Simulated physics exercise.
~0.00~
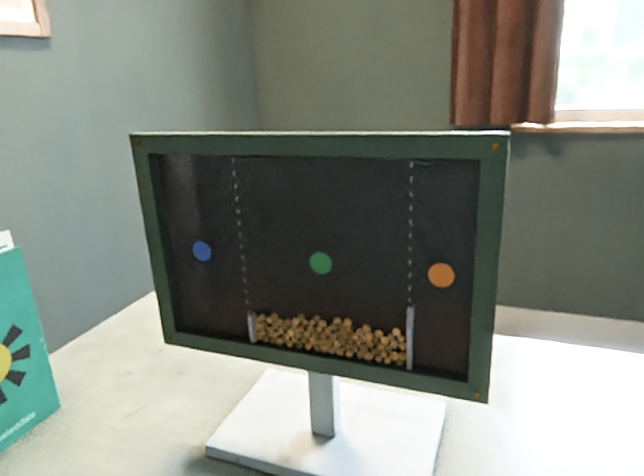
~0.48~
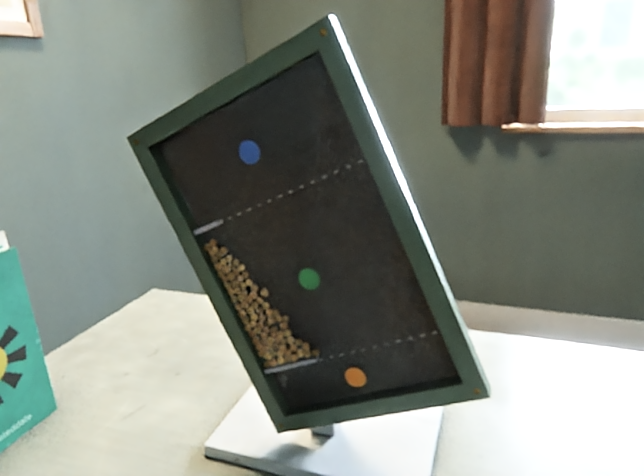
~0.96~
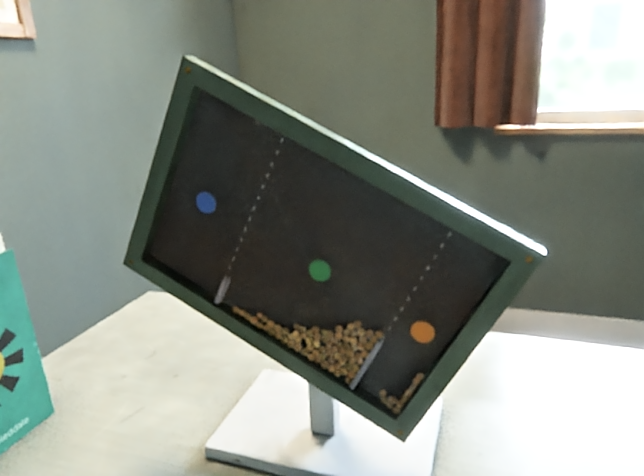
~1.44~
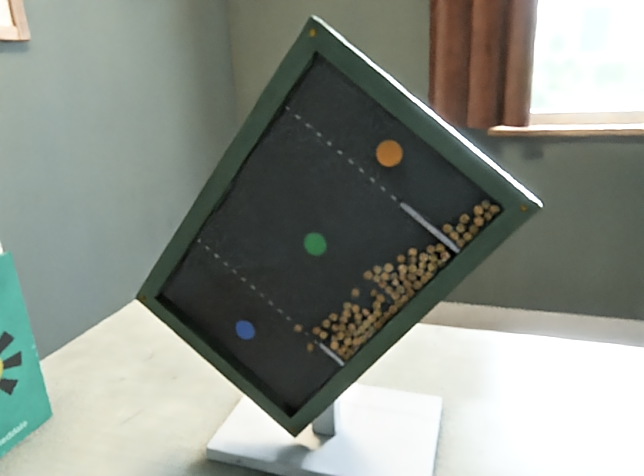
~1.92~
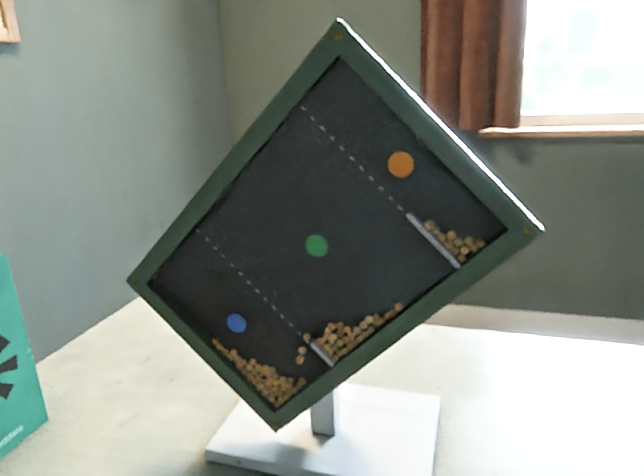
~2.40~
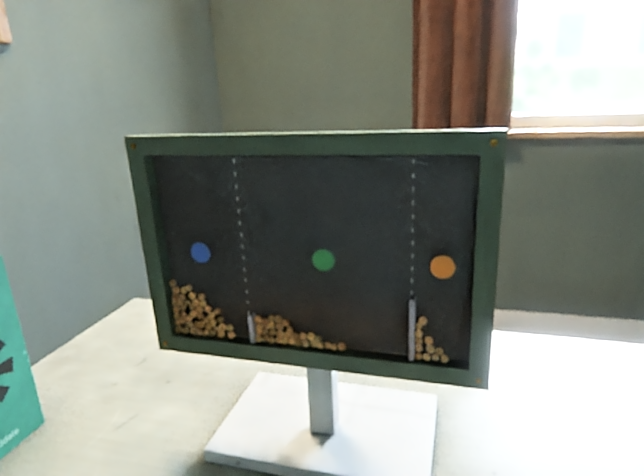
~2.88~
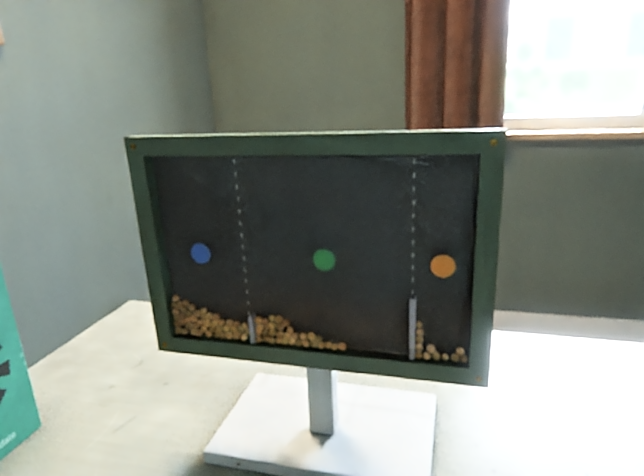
The video shows a framed dark box of small wooden beads tilting steeply clockwise, then swinging far anticlockwise, spilling beads from the green-dotted middle strip into both side strips, before returning level with most beads in the blue and green strips and a few in the orange one.
